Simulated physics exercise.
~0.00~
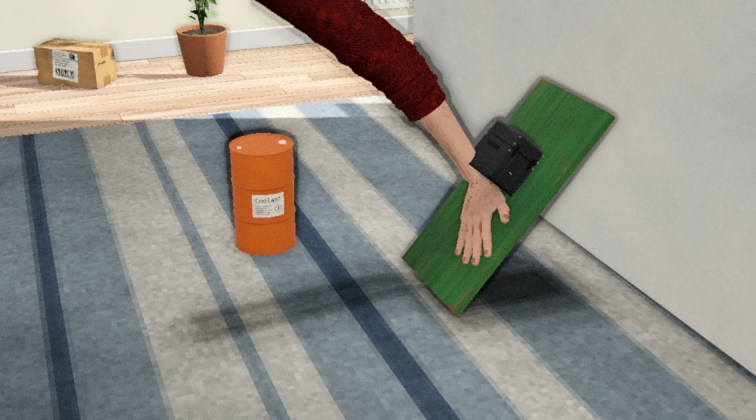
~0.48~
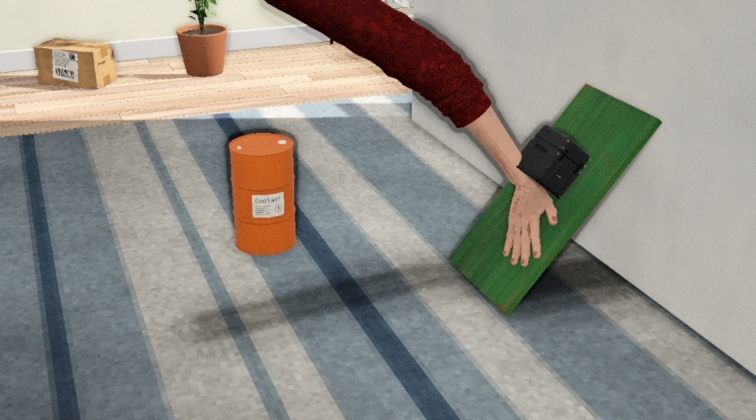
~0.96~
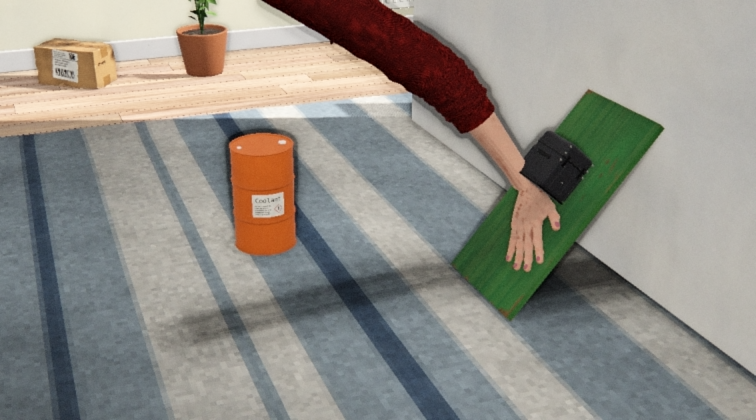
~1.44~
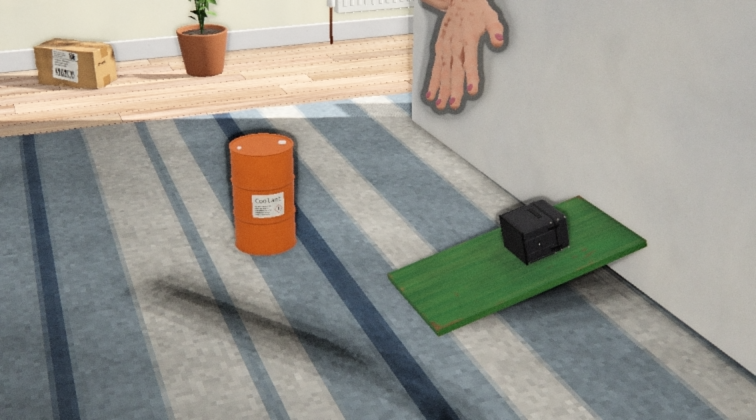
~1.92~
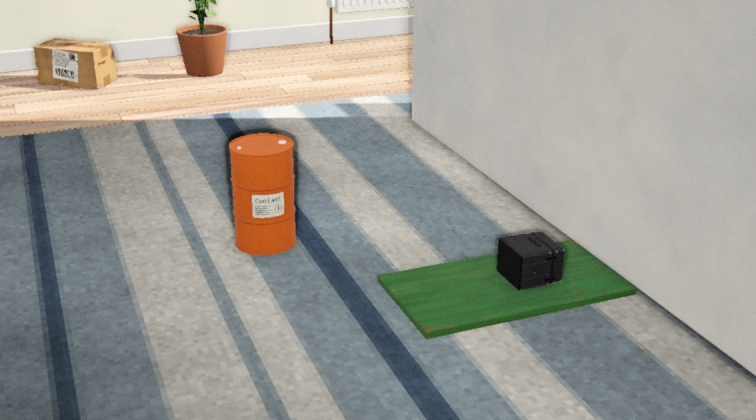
A green board with a black case on its face is held tilted by a hand in a dark red sleeve, beside a pale wall at the right of a room seen from slightly above. An orange canister stands left of it on a blue and grey striped carpet, with a cardboard box and potted plant behind. The hand moves the board right, toward the wall, and sets it leaning. Then the hand lets go and draws back upward as the board slips down. It ends flat on the carpet, the case still on top and the canister unmoved.
